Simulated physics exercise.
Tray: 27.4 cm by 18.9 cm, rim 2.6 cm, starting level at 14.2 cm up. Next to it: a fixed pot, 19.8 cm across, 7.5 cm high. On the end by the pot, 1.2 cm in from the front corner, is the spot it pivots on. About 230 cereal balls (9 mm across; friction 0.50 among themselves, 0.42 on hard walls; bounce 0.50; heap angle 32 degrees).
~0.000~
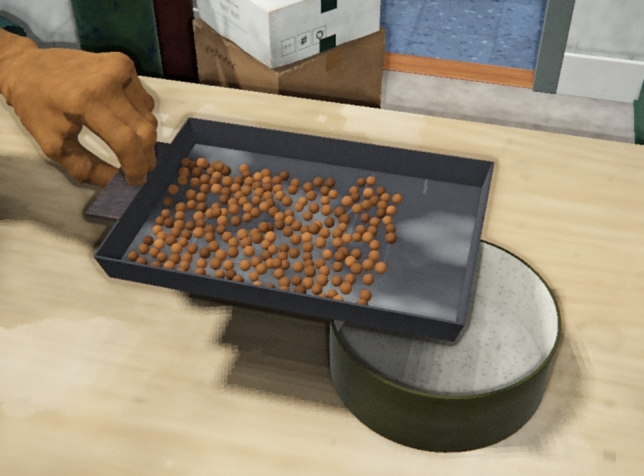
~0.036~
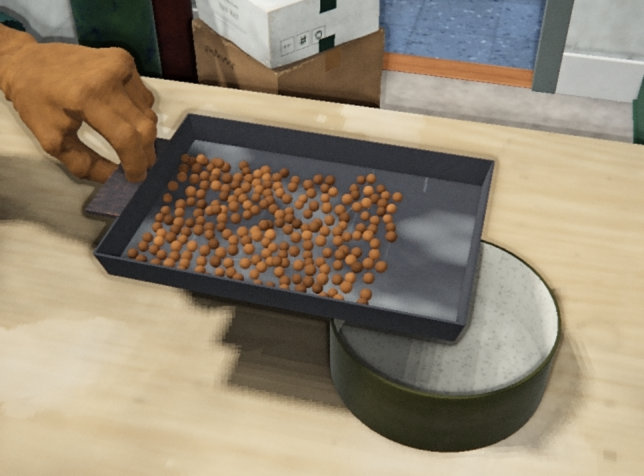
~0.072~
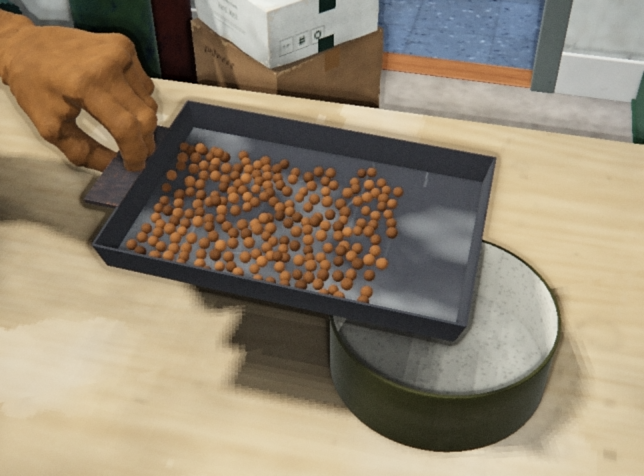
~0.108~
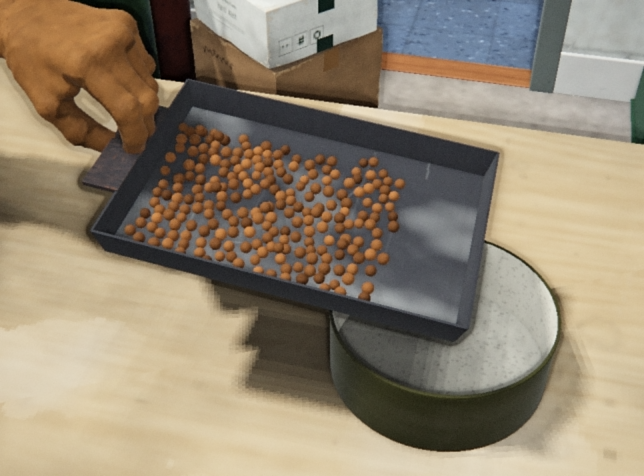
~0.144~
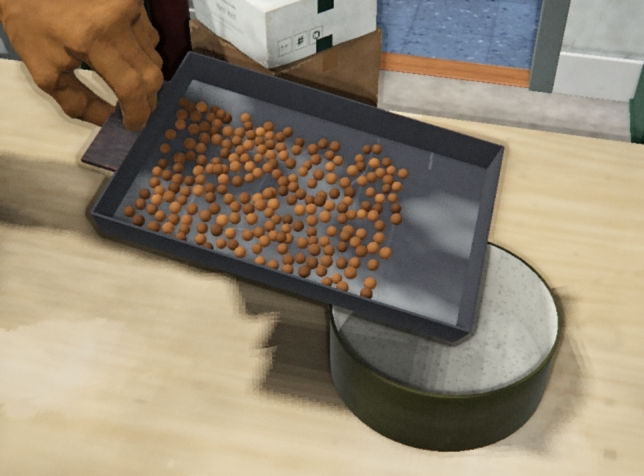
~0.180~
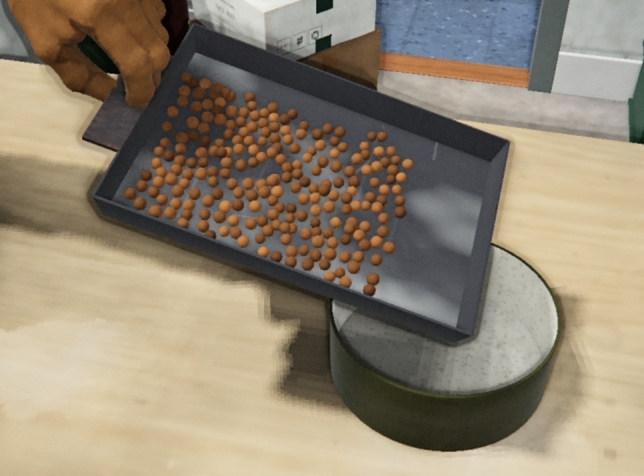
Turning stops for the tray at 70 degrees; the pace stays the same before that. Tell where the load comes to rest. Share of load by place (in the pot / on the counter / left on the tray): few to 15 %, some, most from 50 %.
Pot: Few; counter: Most; left on the tray: Some.
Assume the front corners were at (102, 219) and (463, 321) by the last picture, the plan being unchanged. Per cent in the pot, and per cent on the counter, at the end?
In the pot: 0 per cent; on the counter: 35 per cent.
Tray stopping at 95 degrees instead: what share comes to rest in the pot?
In that case it comes to about 0 in a hundred.
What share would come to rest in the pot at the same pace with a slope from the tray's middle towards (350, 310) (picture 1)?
Roughly 0 % of the pieces.
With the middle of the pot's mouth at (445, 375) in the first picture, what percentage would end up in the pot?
About 40 per cent.
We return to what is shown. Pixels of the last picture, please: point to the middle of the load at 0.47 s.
I reckon close to (406, 219).
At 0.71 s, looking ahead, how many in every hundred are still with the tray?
Value: About 35%.
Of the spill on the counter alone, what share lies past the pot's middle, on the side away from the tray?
Share past the middle: Roughly 100 percent.
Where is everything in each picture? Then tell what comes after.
The first frame shows tray tilt 0 degrees, front corners at (104, 252) and (457, 317); middle of the pieces at (268, 228); pot at (444, 307).
The second frame shows tray tilt 1 degrees, front corners at (104, 250) and (457, 317); middle of the pieces at (268, 226).
The third frame shows tray tilt 3 degrees, front corners at (103, 241) and (459, 318), lowest corner right front; middle of the pieces at (268, 219).
The fourth frame shows tray tilt 8 degrees, front corners at (102, 227) and (461, 320), lowest corner right front; middle of the pieces at (269, 208).
The fifth frame shows tray tilt 13 degrees, front corners at (102, 209) and (464, 322), lowest corner right front; middle of the pieces at (271, 193).
The sixth frame shows tray tilt 19 degrees, front corners at (104, 192) and (466, 325), lowest corner right front; middle of the pieces at (275, 180); pot at (444, 306). The tray's pace is about 160 degrees a second.
After 0.35 s, tilt 46 degrees; the tray holds 100 %, the pot 0 %.
After 0.47 s, tilt 64 degrees; the tray holds 100 %, the pot 0 %.
Then, at 0.71 s, tilt 70 degrees; the tray holds 35 %, the pot 0 %.
At rest (2.0 s), pot 0 %, counter 75 %, tray 25 %.
